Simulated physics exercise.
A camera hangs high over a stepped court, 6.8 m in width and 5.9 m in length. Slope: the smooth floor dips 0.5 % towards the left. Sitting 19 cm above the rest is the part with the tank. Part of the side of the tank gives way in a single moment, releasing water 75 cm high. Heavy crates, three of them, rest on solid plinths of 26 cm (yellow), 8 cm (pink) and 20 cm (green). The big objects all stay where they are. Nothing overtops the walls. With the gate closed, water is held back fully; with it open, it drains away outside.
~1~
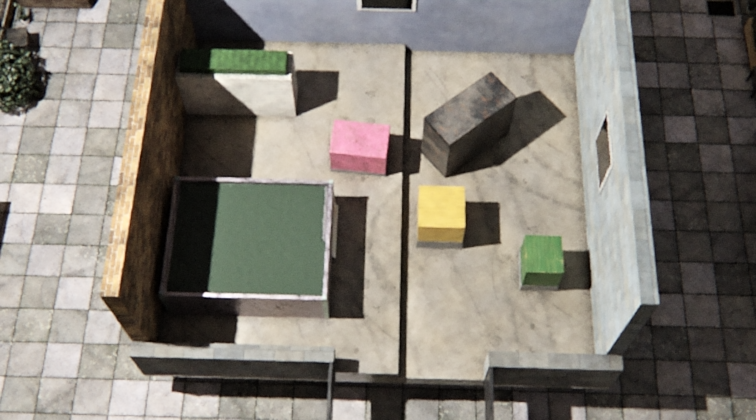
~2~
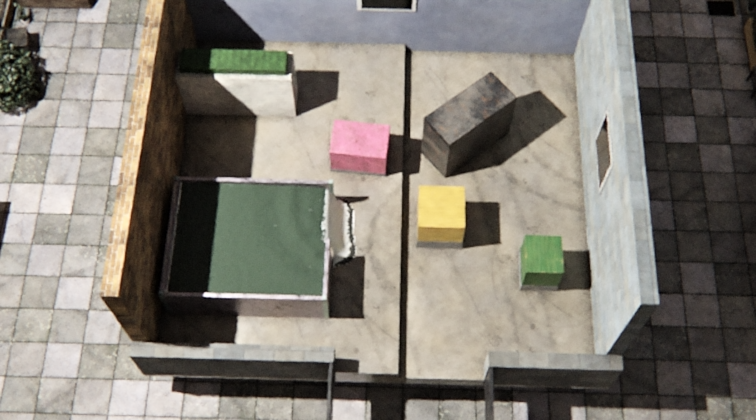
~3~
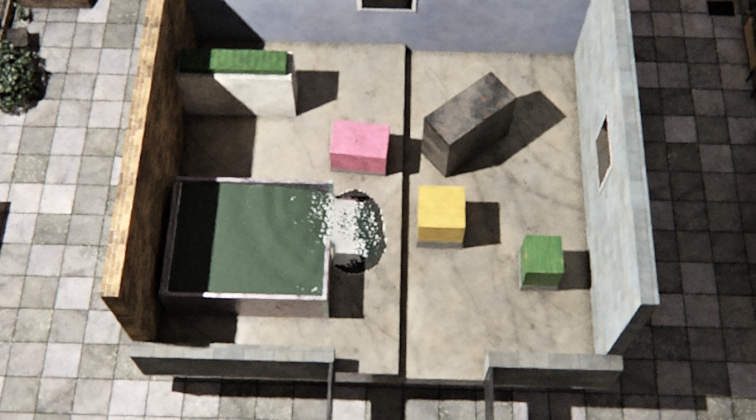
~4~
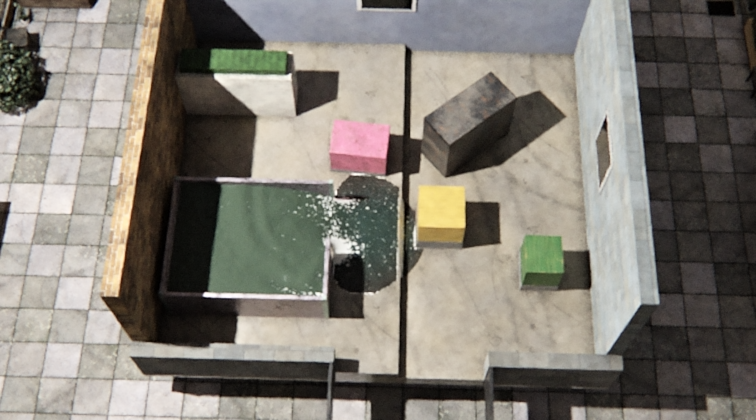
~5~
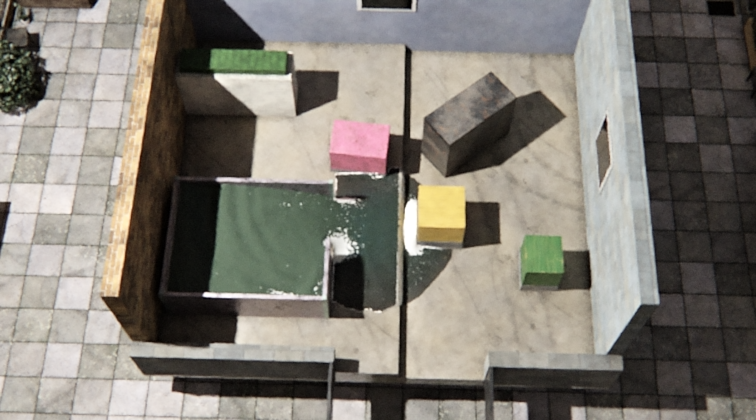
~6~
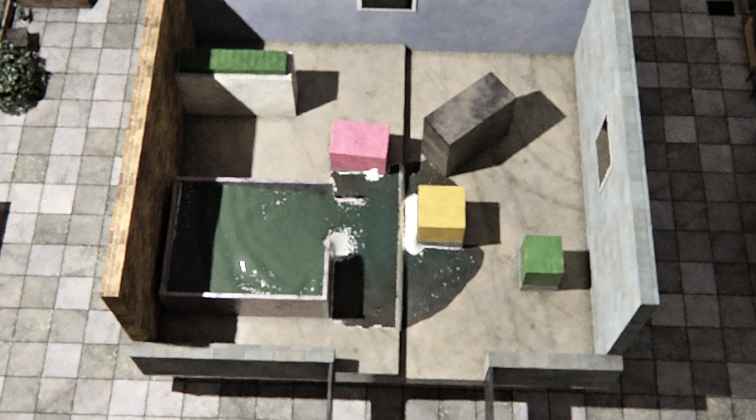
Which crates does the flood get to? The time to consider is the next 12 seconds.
In the end the yellow crate sees water, the pink crate sees water, the green crate sees water.
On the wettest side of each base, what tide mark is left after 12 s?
Yellow 55 cm, pink 17 cm, green 27 cm at the peak.
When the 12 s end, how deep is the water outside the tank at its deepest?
Depth: Approx. 16 cm.
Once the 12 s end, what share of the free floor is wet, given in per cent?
Some 70 per cent of the floor is wet.
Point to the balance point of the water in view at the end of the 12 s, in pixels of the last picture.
Roughly (430, 202) in the last picture.
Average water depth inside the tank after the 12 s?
The mean depth is some 11 cm.
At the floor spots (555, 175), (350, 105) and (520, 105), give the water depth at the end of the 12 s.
14, 1, 13 cm.
A moment later water covers 25 % of the floor and is deepest (60 cm) near (414, 227); yellow plinth reached, pink plinth reached, green plinth reached.
Soon after water covers 45 % of the floor and is deepest (55 cm) near (414, 227); yellow plinth reached, pink plinth reached, green plinth reached.
Next water covers 60 % of the floor and is deepest (38 cm) near (414, 227); yellow plinth reached, pink plinth reached, green plinth reached.
Later on water covers 65 % of the floor and is deepest (23 cm) near (406, 81); yellow plinth reached, pink plinth reached, green plinth reached.
At the end water covers 70 % of the floor and is deepest (16 cm) near (476, 58); highest at the yellow plinth 55 cm, highest at the pink plinth 17 cm, highest at the green plinth 27 cm.
